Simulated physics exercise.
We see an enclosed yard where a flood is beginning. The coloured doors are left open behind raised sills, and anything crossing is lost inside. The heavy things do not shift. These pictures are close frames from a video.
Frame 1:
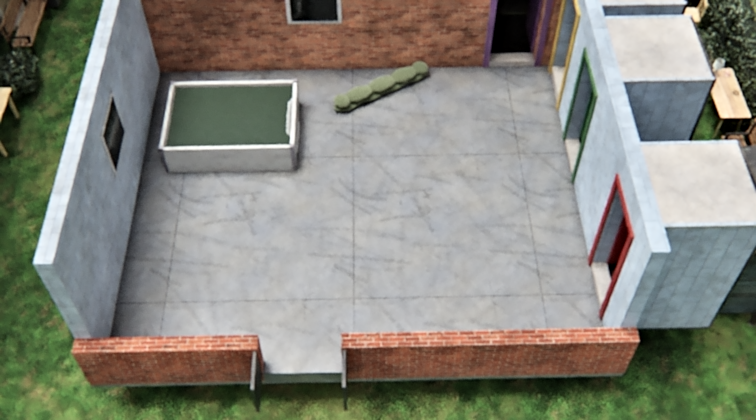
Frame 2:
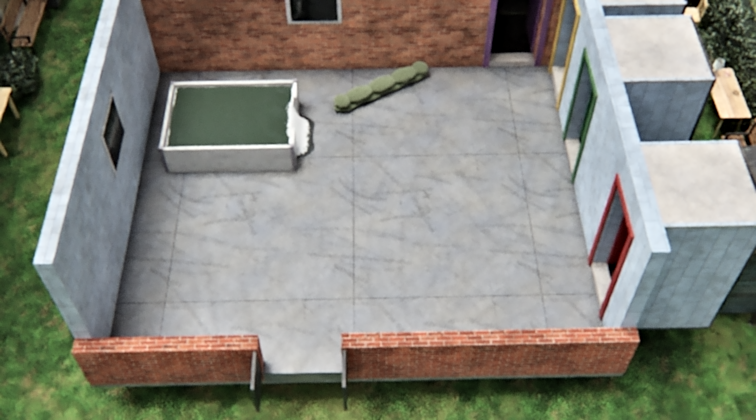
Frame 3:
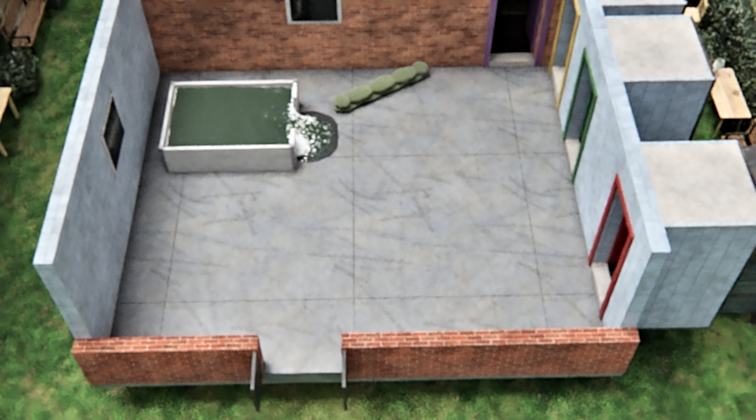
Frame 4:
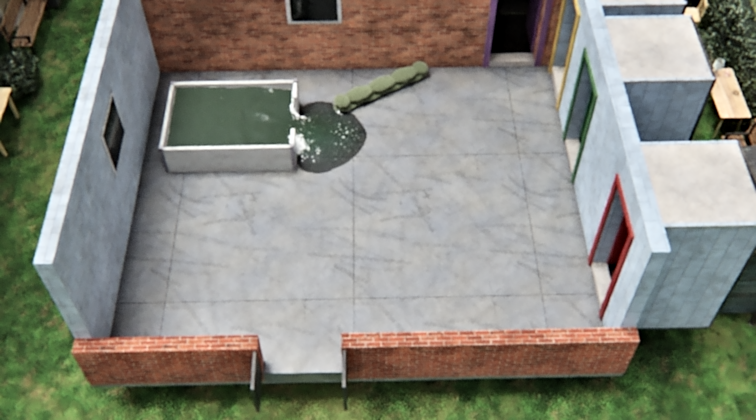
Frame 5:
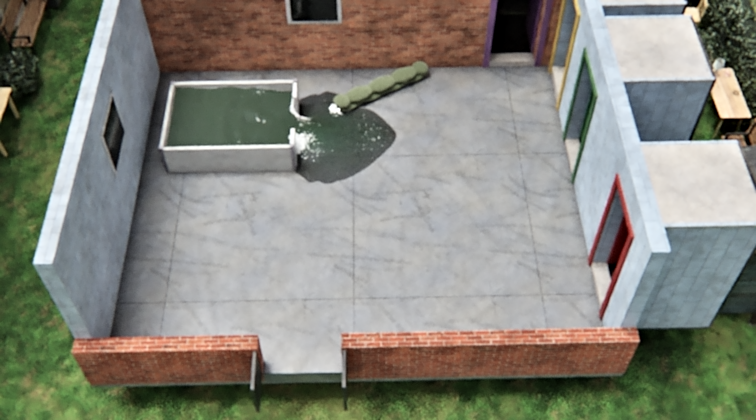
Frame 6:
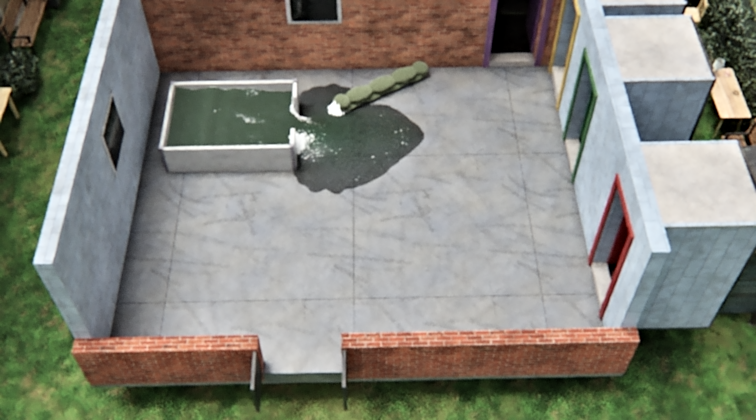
At the start, a raised tank of dark green water sits still in the back left corner of a walled grey yard with coloured doorways. Water then bursts through its right side in white foam and spreads rightward across the floor as a widening dark pool, reaching around the low green hedge.
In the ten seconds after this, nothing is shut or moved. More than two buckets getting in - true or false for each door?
Red door: False; purple door: False; green door: True; yellow door: False.
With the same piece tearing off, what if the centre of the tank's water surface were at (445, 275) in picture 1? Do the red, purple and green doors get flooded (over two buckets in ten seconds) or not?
Lab note - red door: Above the limit; purple door: Short of the limit; green door: Short of the limit.
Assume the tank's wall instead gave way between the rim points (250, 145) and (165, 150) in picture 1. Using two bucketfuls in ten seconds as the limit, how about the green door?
At the green door, the flow misses the threshold.
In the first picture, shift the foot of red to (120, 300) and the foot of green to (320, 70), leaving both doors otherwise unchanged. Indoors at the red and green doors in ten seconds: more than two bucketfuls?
Then: Red door holds; green door lets less in.
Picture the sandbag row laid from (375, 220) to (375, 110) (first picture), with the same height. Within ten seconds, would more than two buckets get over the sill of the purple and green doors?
Door by door: The purple one remains within bounds, then the green one remains within bounds.
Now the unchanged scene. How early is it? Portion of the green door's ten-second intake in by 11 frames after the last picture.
Around 0 %.
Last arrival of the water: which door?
My answer: The door marked red.
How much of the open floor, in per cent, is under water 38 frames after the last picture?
About 55 per cent.
A moment on, water covers 20 % of the floor; the red door not reached, the purple door not reached, the green door not reached, the yellow door not reached.
Next, water covers 35 % of the floor; the red door not reached, the purple door not reached, the green door wet at the sill, nothing in, the yellow door not reached.
Then, water covers 50 % of the floor; the red door wet at the sill, nothing in, the purple door wet at the sill, nothing in, the green door over two buckets in, the yellow door wet at the sill, nothing in.
Later, water covers 55 % of the floor; the red door wet at the sill, nothing in, the purple door wet at the sill, nothing in, the green door over two buckets in, the yellow door wet at the sill, nothing in.
In the end, water covers 70 % of the floor; the red door wet at the sill, nothing in, the purple door wet at the sill, nothing in, the green door over two buckets in, the yellow door wet at the sill, nothing in.
